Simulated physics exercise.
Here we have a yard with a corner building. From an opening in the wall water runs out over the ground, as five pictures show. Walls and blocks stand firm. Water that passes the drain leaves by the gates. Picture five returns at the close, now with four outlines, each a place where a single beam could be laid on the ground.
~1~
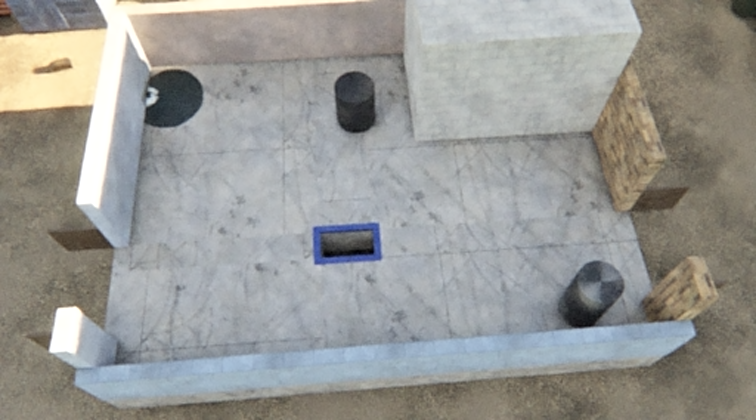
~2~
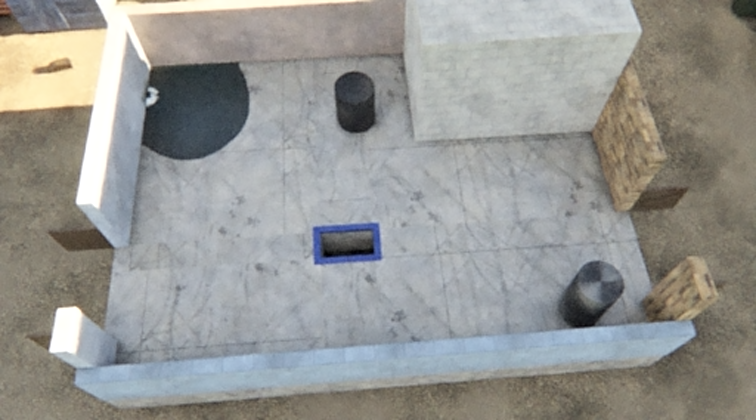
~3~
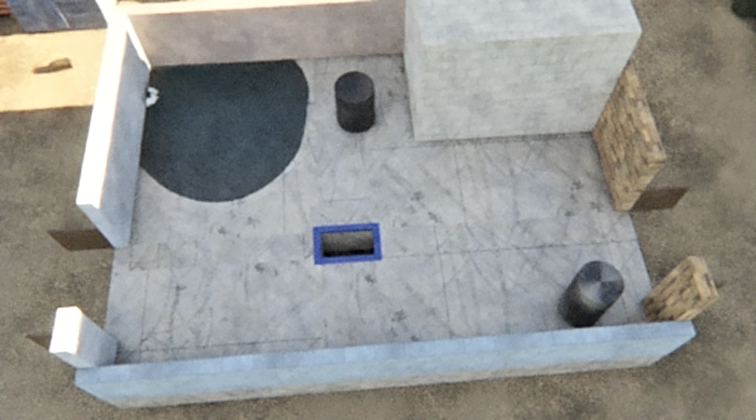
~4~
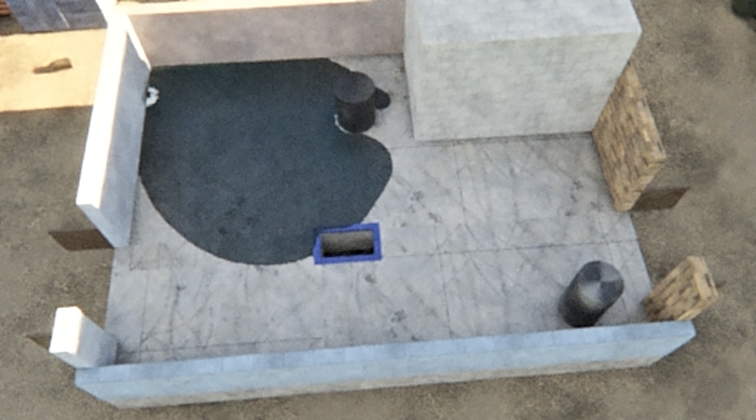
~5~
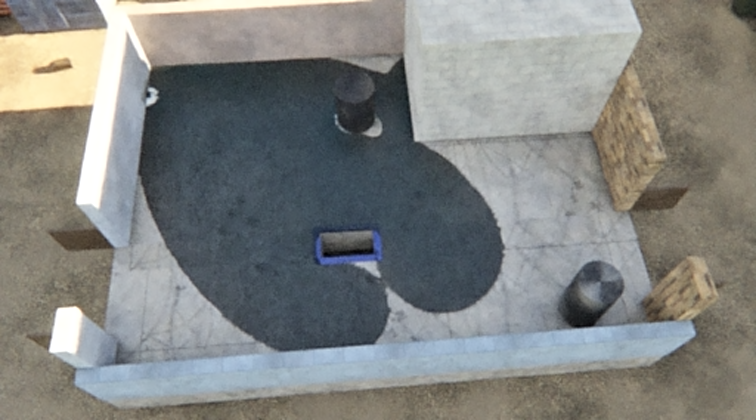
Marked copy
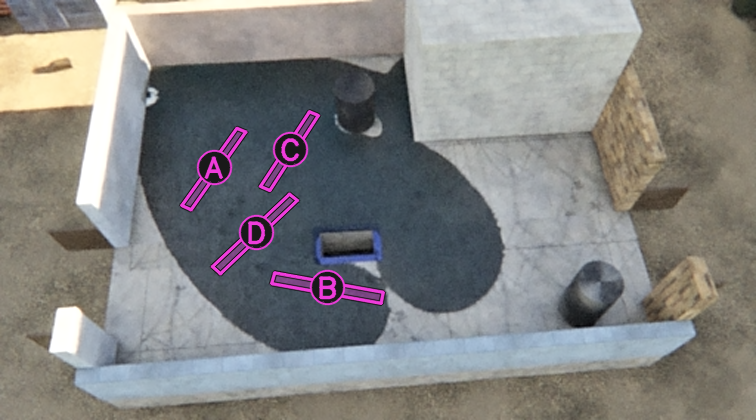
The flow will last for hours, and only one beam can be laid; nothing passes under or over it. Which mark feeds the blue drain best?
Go for B.
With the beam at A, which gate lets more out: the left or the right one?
The right gate.
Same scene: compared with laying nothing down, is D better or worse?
Worse.
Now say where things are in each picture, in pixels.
Outfall at (145, 94); blue drain at (347, 243); open gate at (628, 255); open gate at (123, 292); water covers 3 % of the ground and shows as far out as (195, 104); blue drain still dry.
Water covers 9 % of the ground and shows as far out as (220, 148); blue drain still dry.
Water covers 19 % of the ground and shows as far out as (287, 160); blue drain still dry.
Water covers 35 % of the ground and shows as far out as (384, 178); blue drain still dry.
Water covers 57 % of the ground and shows as far out as (498, 257); blue drain taking water.
On the marked copy, A from (186, 207) to (241, 130); B from (273, 278) to (382, 297); C from (265, 188) to (313, 113); D from (216, 270) to (293, 197).
For spot A, about 19 % of the stream runs into the blue drain, about 80 % out by the gates.
For spot B, about 35 % of the stream runs into the blue drain, about 64 % out by the gates.
For spot C, about 9 % of the stream runs into the blue drain, about 90 % out by the gates.
For spot D, about 22 % of the stream runs into the blue drain, about 78 % out by the gates.
